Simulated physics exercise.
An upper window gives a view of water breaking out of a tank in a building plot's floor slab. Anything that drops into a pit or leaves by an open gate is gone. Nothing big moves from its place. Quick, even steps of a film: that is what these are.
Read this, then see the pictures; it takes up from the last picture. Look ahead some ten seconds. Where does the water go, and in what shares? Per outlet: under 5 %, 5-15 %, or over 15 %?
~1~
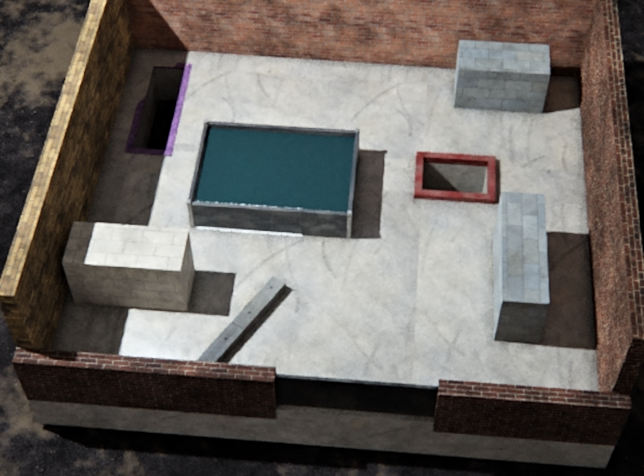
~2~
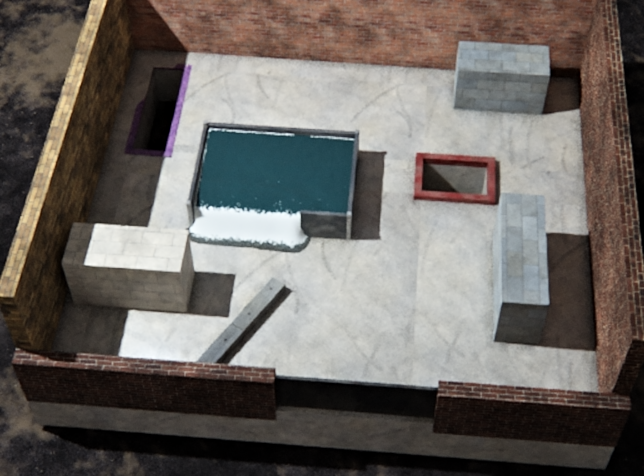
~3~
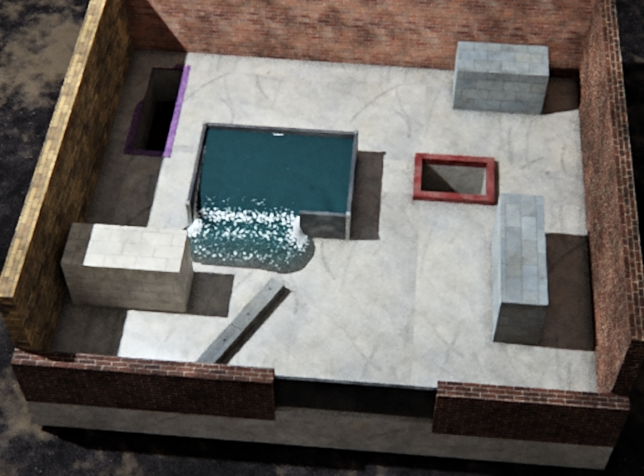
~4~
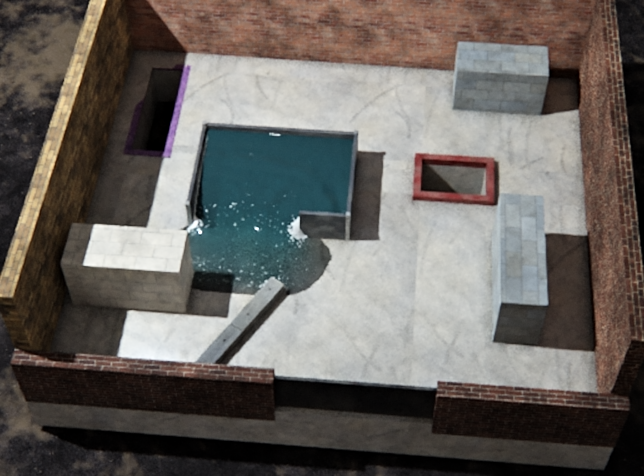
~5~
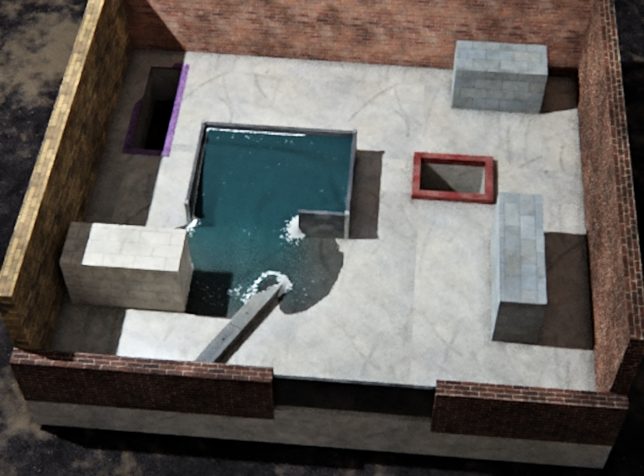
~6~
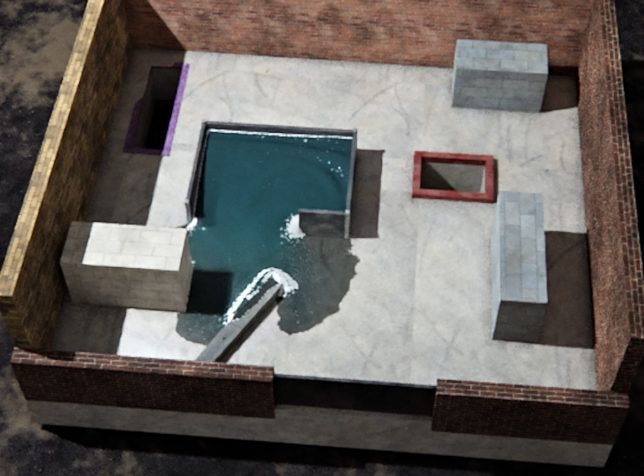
In the end the gate will take below five per cent; the purple pit will take at least five but at most fifteen per cent; the red pit will take below five per cent.
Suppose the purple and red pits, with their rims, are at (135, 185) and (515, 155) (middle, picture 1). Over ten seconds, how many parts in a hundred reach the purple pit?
Out of every hundred parts, the purple pit gets 20.
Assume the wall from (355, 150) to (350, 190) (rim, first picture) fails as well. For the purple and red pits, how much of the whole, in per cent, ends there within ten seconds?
The purple pit takes 0 per cent and the red pit 15 per cent.
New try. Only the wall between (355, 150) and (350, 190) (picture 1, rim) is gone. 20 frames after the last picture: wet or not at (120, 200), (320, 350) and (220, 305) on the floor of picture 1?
Taking them in order, I'd say not reached, not reached and not reached.
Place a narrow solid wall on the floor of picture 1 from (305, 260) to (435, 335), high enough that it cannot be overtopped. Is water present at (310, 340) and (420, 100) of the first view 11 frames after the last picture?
Going in order, I'd say drenched and kept out of it.
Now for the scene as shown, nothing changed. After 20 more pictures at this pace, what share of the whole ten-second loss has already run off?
Estimate: 5 %.
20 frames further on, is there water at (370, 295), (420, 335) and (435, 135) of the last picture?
In turn: Covered, wet, no water.
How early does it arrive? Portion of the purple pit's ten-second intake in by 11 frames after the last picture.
Roughly 0 percent.
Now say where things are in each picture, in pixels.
The open tank at (276, 170) is whole and still, in the first frame.
Water pours out at (247, 223) and has run to (303, 244), in the second frame.
Water pours out at (246, 225) and has run to (300, 263), in the third frame.
The front is at (305, 283), out from the gap at (246, 225), in the fourth frame.
The front is at (301, 305), out from the gap at (245, 224), in the fifth frame.
Water pours out at (245, 223) and has run to (195, 337), in the sixth frame.
A moment on, water covers 15 % of the floor; the gate 0 %, the purple pit 0 %, the red pit 0 %.
Next, water covers 30 % of the floor; the gate 0 %, the purple pit 0 %, the red pit 0 %.
Then, water covers 35 % of the floor; the gate 0 %, the purple pit 1 %, the red pit 0 %.
Later, water covers 60 % of the floor; the gate 0 %, the purple pit 6 %, the red pit 0 %.
In the end, water covers 70 % of the floor; the gate 0 %, the purple pit 13 %, the red pit 0 %.
